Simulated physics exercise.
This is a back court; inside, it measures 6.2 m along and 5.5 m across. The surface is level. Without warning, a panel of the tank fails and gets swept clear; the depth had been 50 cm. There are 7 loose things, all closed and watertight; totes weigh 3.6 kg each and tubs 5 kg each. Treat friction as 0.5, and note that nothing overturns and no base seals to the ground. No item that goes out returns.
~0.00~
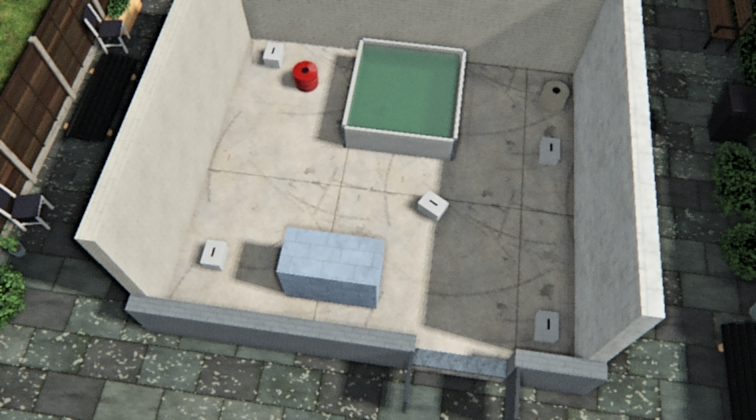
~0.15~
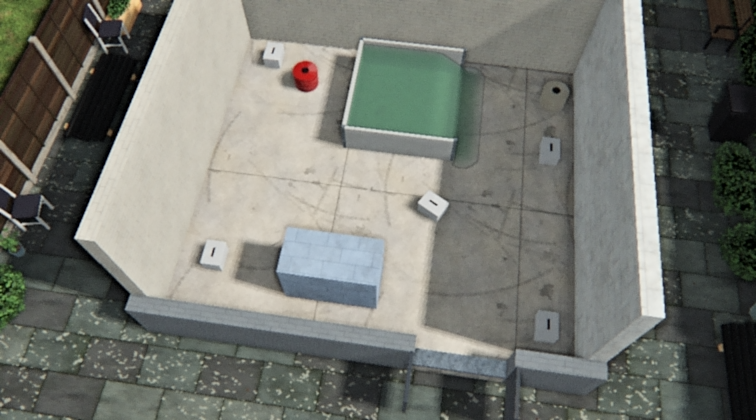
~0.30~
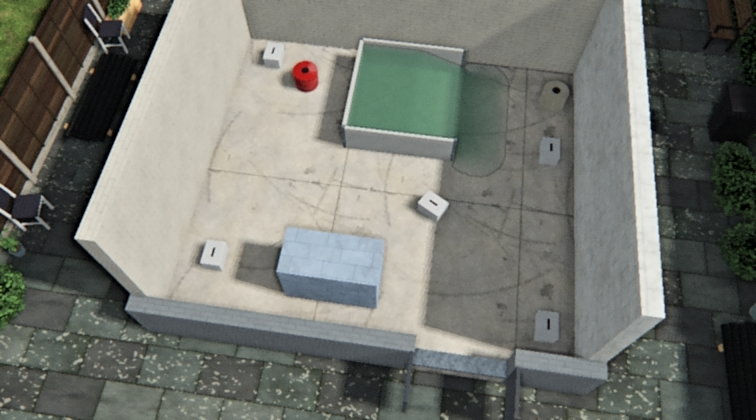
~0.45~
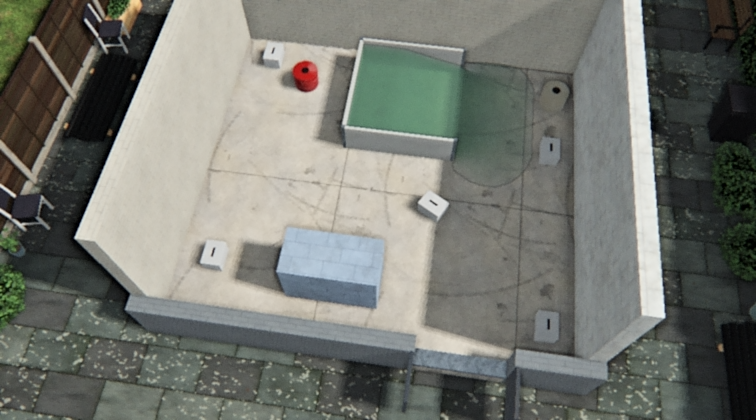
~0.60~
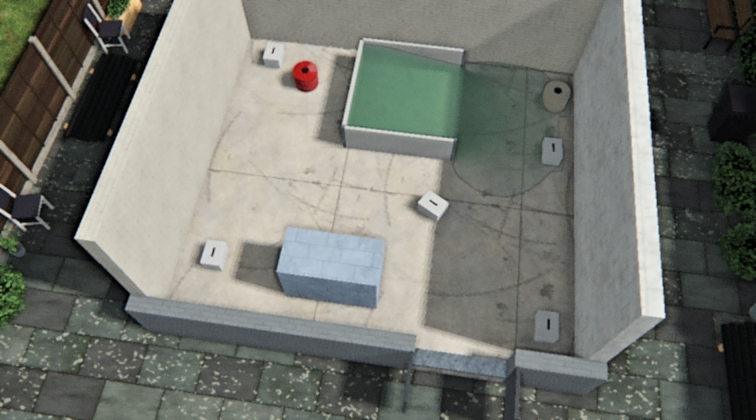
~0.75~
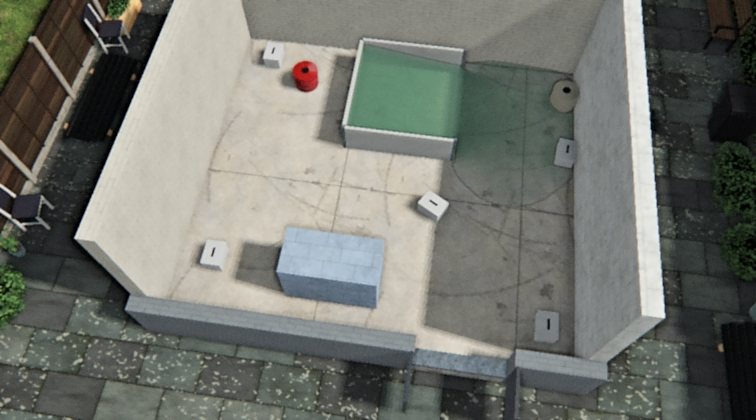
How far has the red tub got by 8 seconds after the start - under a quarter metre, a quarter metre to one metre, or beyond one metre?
Chances are it never really leaves its spot.
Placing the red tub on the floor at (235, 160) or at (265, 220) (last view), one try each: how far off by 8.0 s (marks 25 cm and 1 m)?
One try each gives this: It remains roughly in place, then it remains roughly in place.
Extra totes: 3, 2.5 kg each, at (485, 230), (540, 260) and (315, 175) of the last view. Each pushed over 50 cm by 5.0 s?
Result, in listed order: Exceeded / exceeded / not exceeded.
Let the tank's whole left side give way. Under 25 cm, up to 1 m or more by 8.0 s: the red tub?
The red tub simply gets swept away.
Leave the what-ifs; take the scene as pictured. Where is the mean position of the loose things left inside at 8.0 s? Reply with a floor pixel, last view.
They average out to somewhere around (336, 136).
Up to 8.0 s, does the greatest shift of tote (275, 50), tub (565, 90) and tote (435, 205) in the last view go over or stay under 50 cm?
In sequence - stayed below the line; crossed the line; crossed the line.
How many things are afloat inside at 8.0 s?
The count is 1.
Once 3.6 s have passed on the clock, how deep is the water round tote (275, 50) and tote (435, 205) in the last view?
0 and 1 cm.
After 1.6 s the red tub is near (305, 70), 0.0 m from its start, aground; 0 of 7 are out; 2 afloat.
After 3.6 s the red tub is near (305, 70), 0.0 m from its start, aground; 0 of 7 are out; 3 afloat.
After 5.6 s the red tub is near (305, 70), 0.0 m from its start, aground; 2 of 7 are out; 1 afloat.
After 8.0 s the red tub is near (305, 70), 0.0 m from its start, aground; 2 of 7 are out; 1 afloat.
